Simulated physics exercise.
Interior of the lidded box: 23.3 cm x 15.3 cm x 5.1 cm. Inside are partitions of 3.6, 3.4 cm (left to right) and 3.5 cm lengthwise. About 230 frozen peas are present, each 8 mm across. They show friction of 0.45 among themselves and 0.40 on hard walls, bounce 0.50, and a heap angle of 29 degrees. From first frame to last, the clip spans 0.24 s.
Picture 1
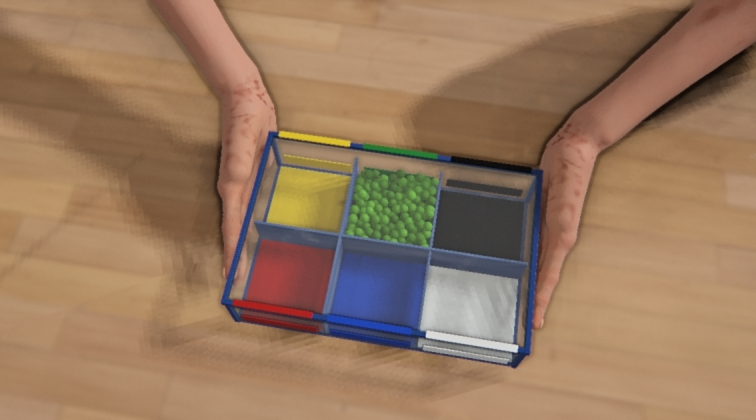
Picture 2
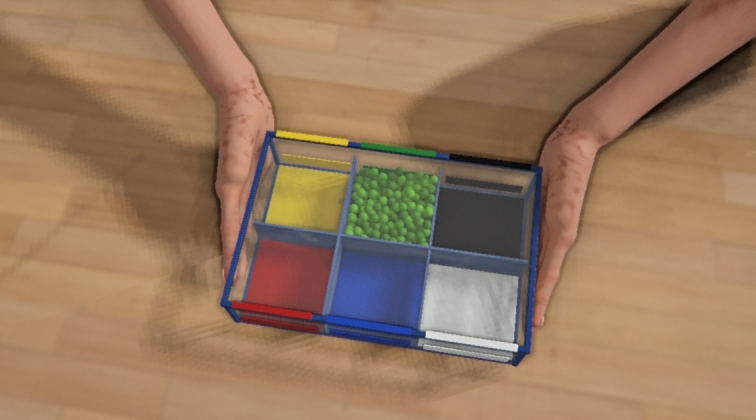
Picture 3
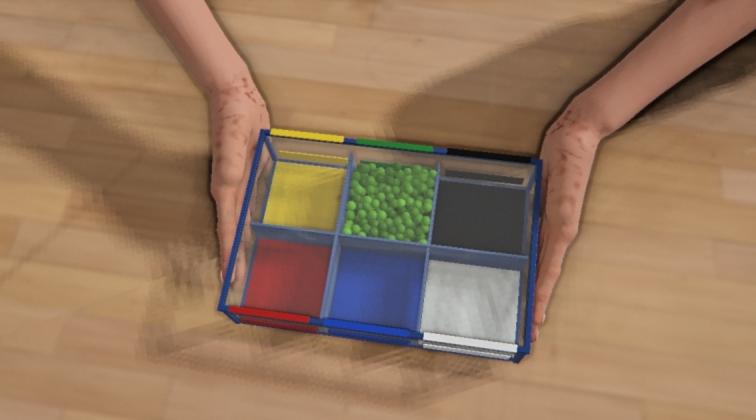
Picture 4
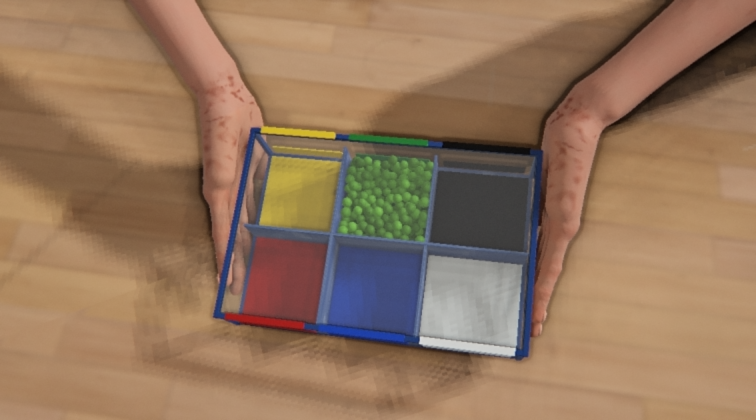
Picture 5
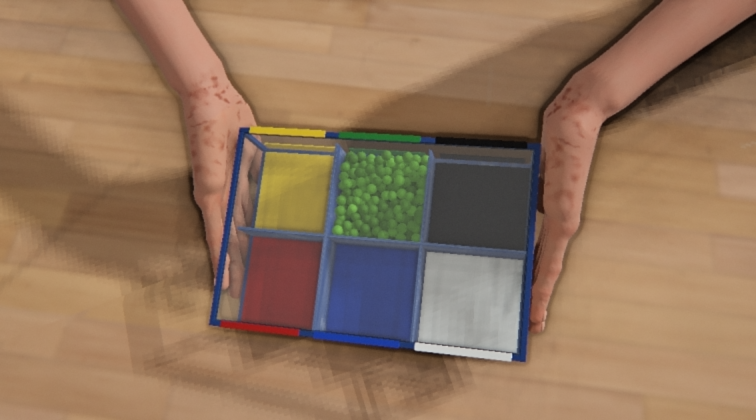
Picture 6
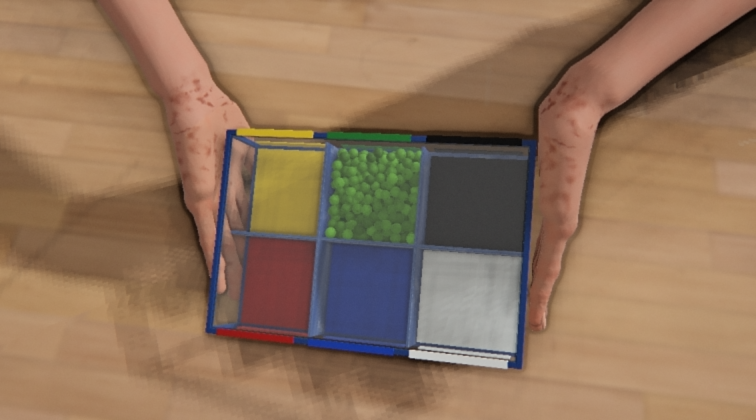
Two hands hold a clear, blue-edged box by its left and right sides above a pale wooden floor, seen from above. Its six compartments show yellow, green and black along the top and red, blue and white below, with small green balls filling the green one. The hands slowly tilt the box, its left side shifting slightly leftward with the left hand, while the balls stay in their compartment and the view stays still.
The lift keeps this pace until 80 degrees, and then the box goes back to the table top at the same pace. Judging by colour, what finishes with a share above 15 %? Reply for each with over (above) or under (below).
Red - under, blue - under, green - over, yellow - under, white - under, black - under.
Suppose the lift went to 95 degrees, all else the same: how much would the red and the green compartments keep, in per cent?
With that change, red ends at 10 percent while green ends at 75 percent.
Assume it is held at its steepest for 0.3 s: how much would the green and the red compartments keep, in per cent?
Final amounts would be green 85% and red 10%.
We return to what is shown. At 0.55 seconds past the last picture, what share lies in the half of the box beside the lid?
About 50 per cent.
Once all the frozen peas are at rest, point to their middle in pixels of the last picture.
About (375, 228).
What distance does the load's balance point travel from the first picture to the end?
Net shift: Approx. 2.5 cm.
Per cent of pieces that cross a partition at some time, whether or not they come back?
Roughly 15 in a hundred.
Then, 0.55 s after the last picture, tilt 78 degrees; red 5 %, blue 5 %, green 90 %.
Then, 0.91 s after the last picture, tilt 32 degrees; red 10 %, blue 5 %, green 85 %.
Then, 1.36 s after the last picture, tilt 0 degrees; red 10 %, blue 5 %, green 85 %.
In the end, red 10 %, blue 5 %, green 85 %, yellow 0 %, white 0 %, black 0 %.
